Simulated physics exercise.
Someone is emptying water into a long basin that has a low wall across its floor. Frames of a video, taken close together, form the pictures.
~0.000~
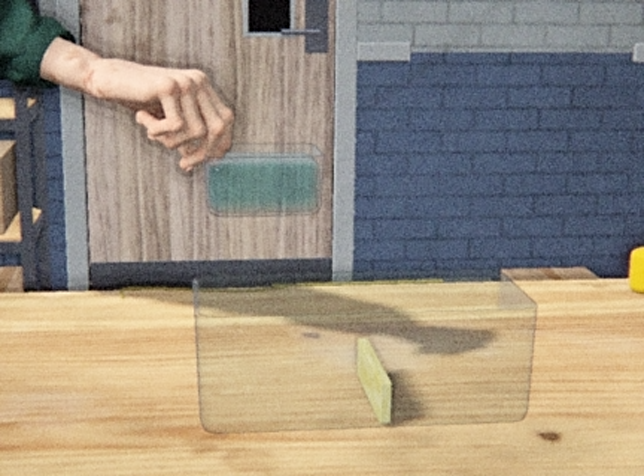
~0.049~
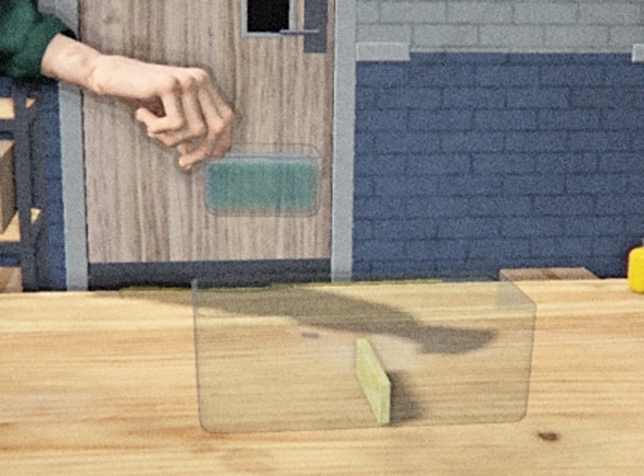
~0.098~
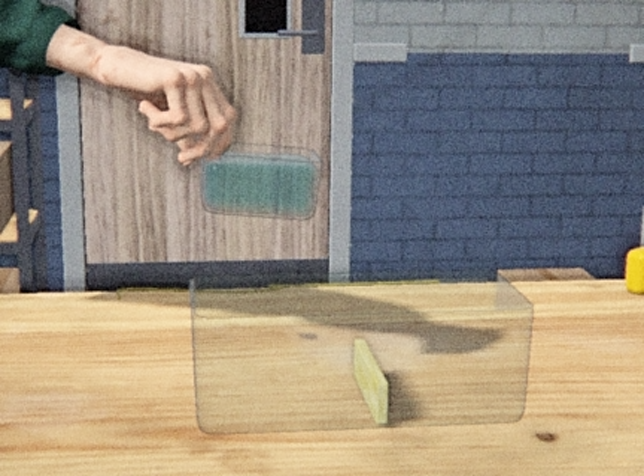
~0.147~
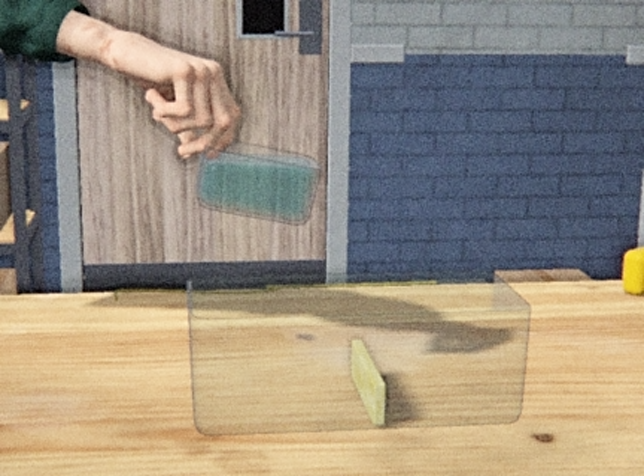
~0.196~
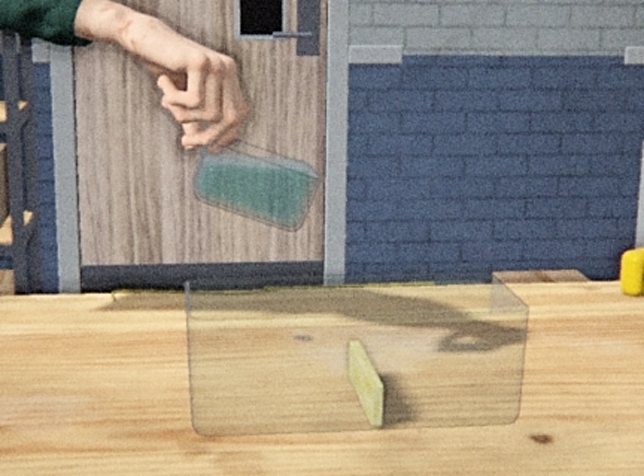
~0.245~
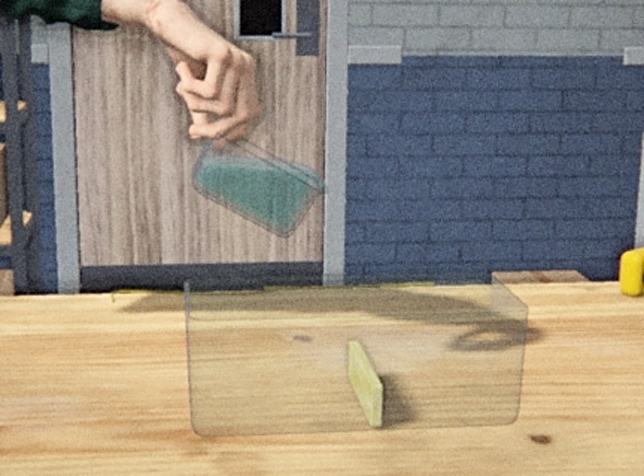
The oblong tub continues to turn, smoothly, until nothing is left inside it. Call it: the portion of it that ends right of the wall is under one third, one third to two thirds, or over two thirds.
One third to two thirds.
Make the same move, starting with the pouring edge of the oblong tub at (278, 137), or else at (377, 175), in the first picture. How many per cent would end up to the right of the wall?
Estimate, first then second: 5 per cent and 90 per cent.
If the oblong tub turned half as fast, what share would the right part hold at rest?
It comes to about 65 per cent.
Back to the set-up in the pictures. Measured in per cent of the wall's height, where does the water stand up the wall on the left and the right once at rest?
About 20 per cent on the left and 30 per cent on the right.
A moment on, the oblong tub is tipped on its side and 25 per cent is still to pour, 9 is left of the wall and 25 right of it.
Next, the oblong tub is tipped on its side and 7 per cent is still to pour, 31 is left of the wall and 57 right of it.
Then the oblong tub is tipped on its side and 2 per cent is still to pour, 39 is left of the wall and 57 right of it.
Later the oblong tub is tipped on its side and 0 per cent is still to pour, 41 is left of the wall and 57 right of it.
Finally, 42 per cent lies left of the wall, 57 right of it and 1 outside.
